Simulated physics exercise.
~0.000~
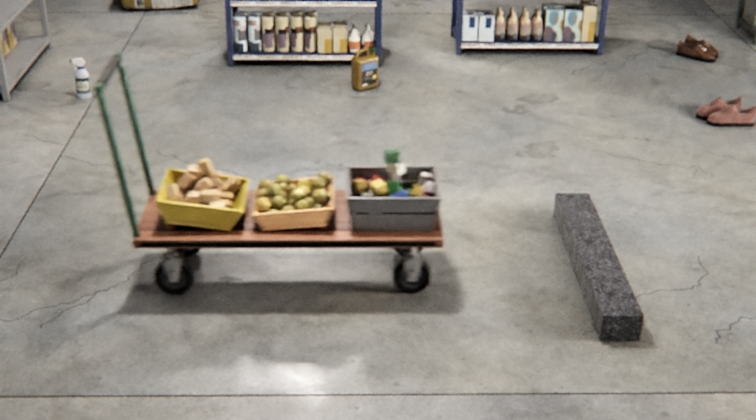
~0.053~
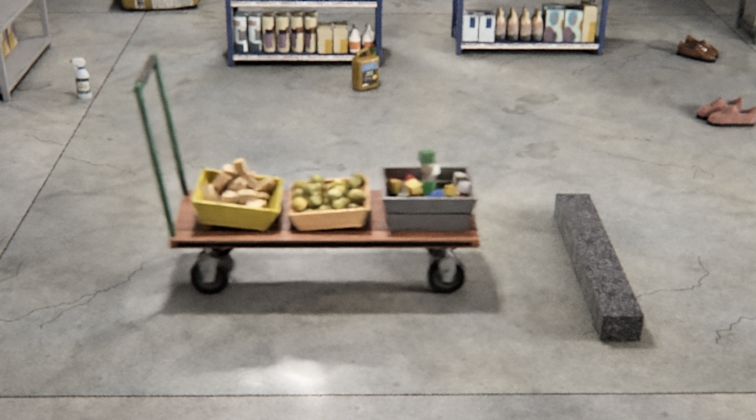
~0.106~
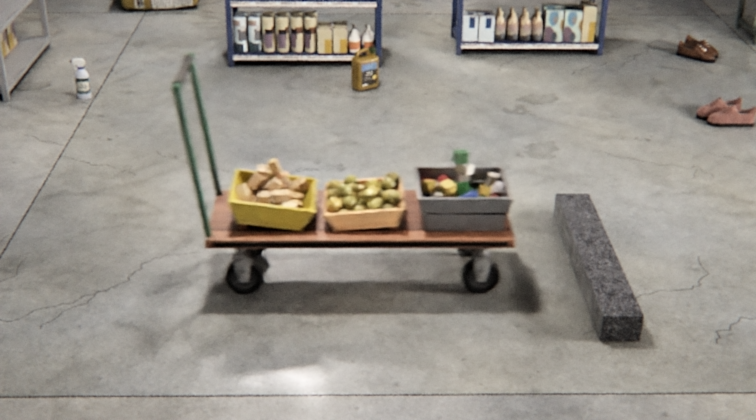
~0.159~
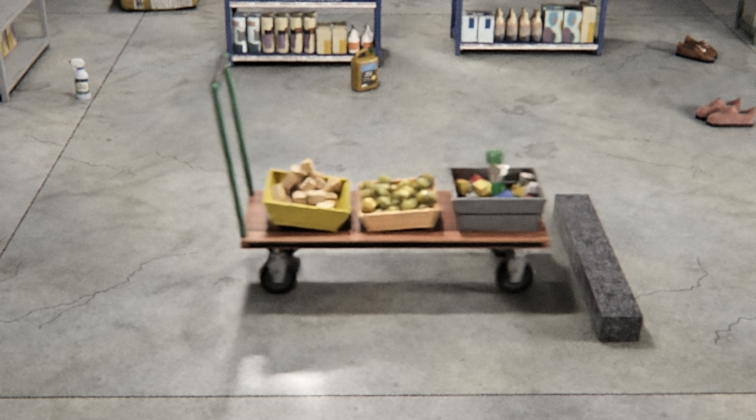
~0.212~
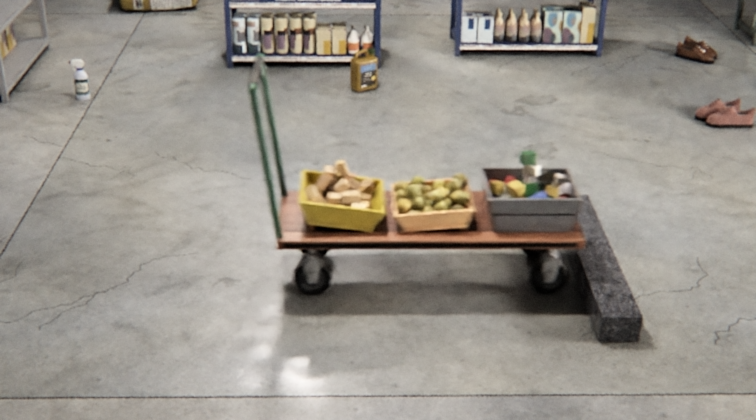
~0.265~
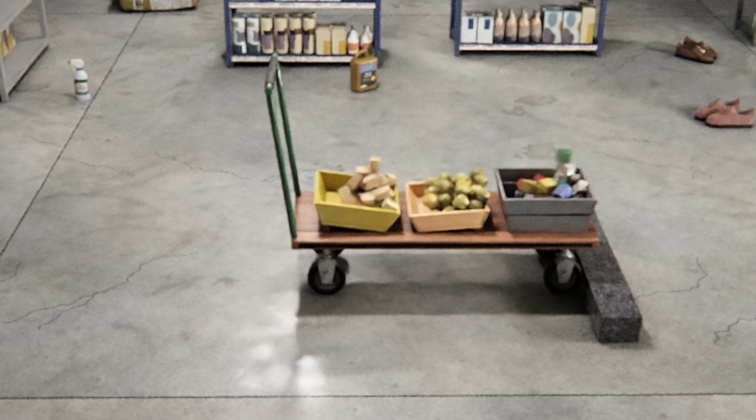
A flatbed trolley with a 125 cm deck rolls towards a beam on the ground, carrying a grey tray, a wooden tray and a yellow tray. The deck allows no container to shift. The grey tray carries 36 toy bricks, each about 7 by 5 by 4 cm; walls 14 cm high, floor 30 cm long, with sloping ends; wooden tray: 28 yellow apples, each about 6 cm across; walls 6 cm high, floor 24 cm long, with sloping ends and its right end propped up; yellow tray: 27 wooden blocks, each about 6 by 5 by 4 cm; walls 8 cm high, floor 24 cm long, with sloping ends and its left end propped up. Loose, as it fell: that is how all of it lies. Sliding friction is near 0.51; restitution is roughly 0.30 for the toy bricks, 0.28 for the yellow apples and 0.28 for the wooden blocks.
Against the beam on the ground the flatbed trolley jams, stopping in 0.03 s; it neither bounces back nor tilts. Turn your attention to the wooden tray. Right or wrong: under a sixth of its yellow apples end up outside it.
Wrong, over a sixth do.
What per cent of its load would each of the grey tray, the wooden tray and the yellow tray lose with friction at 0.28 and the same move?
Grey tray 0%, wooden tray 40%, yellow tray 40%.
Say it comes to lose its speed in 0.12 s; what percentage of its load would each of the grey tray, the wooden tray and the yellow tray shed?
Result - grey tray: 10 percent, wooden tray: 20 percent, yellow tray: 30 percent.
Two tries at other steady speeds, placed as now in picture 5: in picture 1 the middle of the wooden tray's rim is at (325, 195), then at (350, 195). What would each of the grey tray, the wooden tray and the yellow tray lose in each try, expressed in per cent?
Try by try, the grey tray would lose 10 then 10 per cent, the wooden tray 20 then 10 per cent, and the yellow tray 20 then 10 per cent.
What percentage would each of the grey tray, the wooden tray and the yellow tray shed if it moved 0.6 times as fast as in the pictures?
Grey tray 10, wooden tray 10, yellow tray 10 per cent.
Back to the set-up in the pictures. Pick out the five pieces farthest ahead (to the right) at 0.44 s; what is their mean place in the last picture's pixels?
Their centre is around (618, 182).
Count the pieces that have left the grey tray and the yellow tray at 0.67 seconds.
Roughly - grey tray: 3; yellow tray: 10.
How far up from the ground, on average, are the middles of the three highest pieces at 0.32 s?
Their middles average near 52 cm high.
After 0.32 s, grey tray 34 in, 2 out, wooden tray 25 in, 3 out and yellow tray 26 in, 1 out.
After 0.44 s, grey tray 34 in, 2 out, wooden tray 19 in, 9 out and yellow tray 20 in, 7 out.
After 0.67 s, grey tray 33 in, 3 out, wooden tray 18 in, 10 out and yellow tray 17 in, 10 out.
Outcome (at 1.17 s), grey tray 33 in, 3 out, wooden tray 18 in, 10 out and yellow tray 17 in, 10 out. Asked share, 10 of 28, 36 per cent.
